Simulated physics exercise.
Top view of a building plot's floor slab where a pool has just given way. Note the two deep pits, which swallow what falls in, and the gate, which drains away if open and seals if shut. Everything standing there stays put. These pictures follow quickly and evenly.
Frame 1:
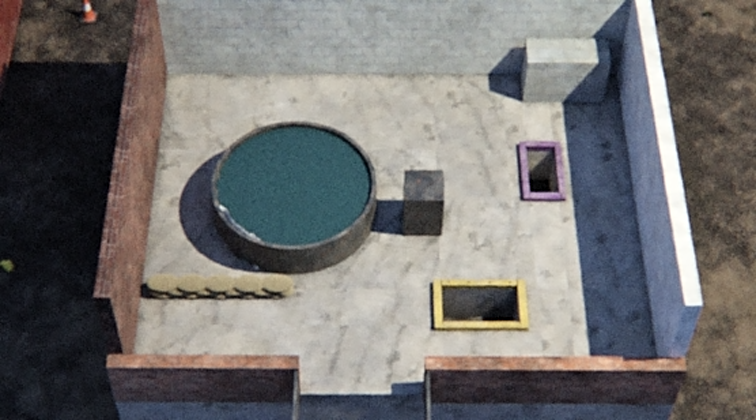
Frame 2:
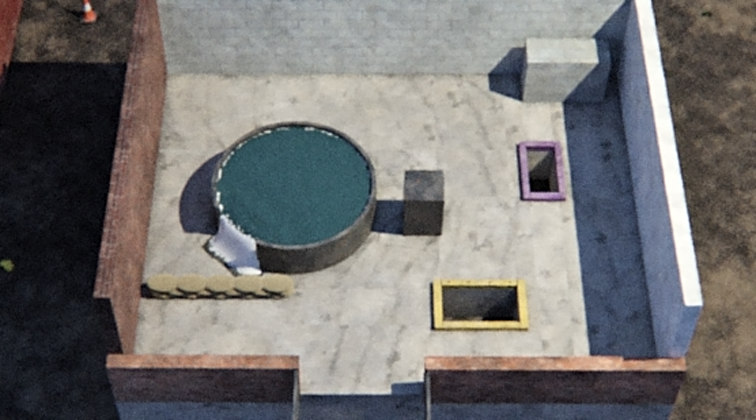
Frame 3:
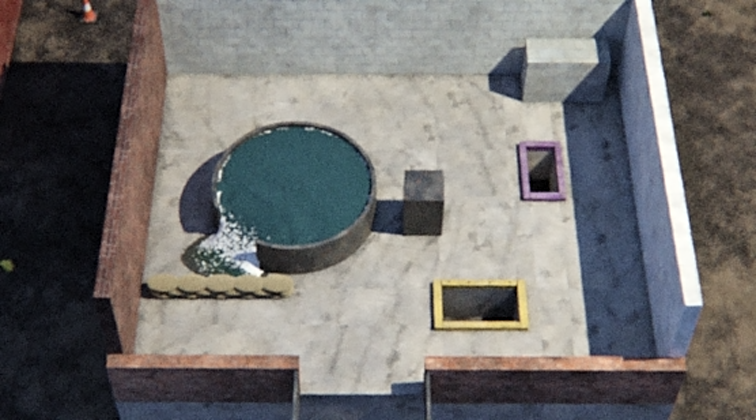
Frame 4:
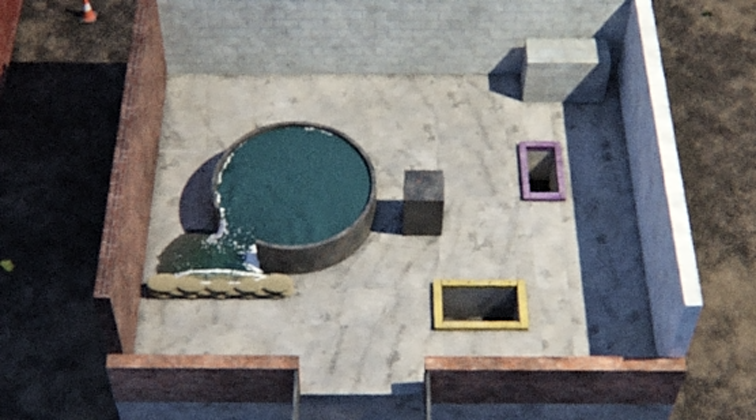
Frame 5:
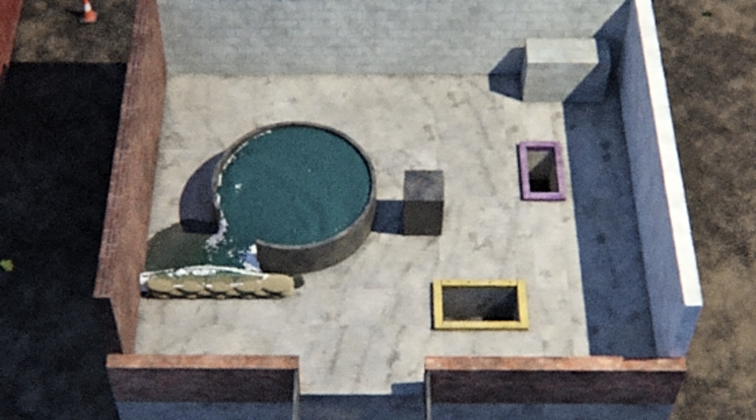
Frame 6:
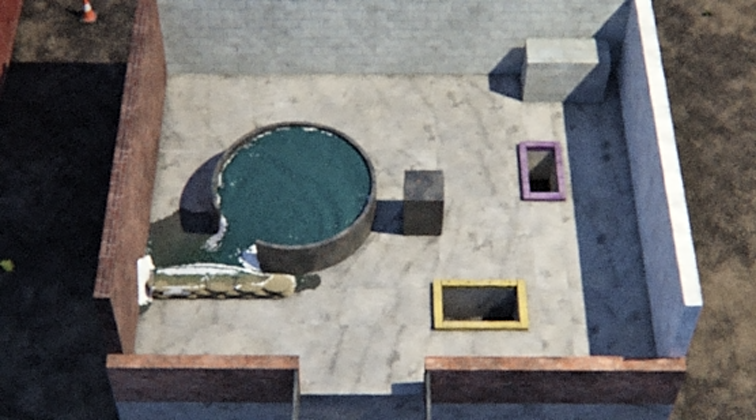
A round pool bursts at its lower left, and water spreads against and around low sandbags.
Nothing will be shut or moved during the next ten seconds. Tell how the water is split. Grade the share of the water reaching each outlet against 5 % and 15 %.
By my reckoning the gate stays under 5 %, the yellow pit stays under 5 %, the purple pit stays under 5 %.
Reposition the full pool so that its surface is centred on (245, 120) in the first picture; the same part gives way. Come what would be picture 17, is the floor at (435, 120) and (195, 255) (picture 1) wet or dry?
First spared, then submerged.
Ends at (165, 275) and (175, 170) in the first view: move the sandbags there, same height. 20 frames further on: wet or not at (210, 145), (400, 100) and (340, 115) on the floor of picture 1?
Soaked, bare, bare.
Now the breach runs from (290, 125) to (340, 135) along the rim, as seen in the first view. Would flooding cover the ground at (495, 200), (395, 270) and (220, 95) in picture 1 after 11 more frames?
Taking them in order, I'd say not reached, not reached and swamped.
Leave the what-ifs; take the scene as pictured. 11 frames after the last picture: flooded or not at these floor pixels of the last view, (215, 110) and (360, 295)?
One after the other: Waterlogged, waterlogged.
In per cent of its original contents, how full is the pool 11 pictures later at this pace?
Roughly 66 percent.
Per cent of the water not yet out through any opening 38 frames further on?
Near 98 in a hundred.
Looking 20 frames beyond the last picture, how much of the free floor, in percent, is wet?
My best guess is some 40 %.
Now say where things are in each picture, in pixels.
The round pool at (294, 186) is whole and still, in the first frame.
The front is at (254, 276), out from the gap at (237, 245), in the second frame.
Water pours out at (238, 246) and has run to (190, 262), in the third frame.
The front is at (165, 282), out from the gap at (238, 246), in the fourth frame.
The front is at (142, 291), out from the gap at (237, 246), in the fifth frame.
The front is at (140, 310), out from the gap at (237, 245), in the sixth frame.
A moment on, water covers 15 % of the floor; the gate 0 %, the yellow pit 0 %, the purple pit 0 %.
Next, water covers 30 % of the floor; the gate 0 %, the yellow pit 0 %, the purple pit 0 %.
Then, water covers 40 % of the floor; the gate 0 %, the yellow pit 0 %, the purple pit 0 %.
Later, water covers 70 % of the floor; the gate 1 %, the yellow pit 0 %, the purple pit 0 %.
In the end, water covers 95 % of the floor; the gate 3 %, the yellow pit 0 %, the purple pit 0 %.
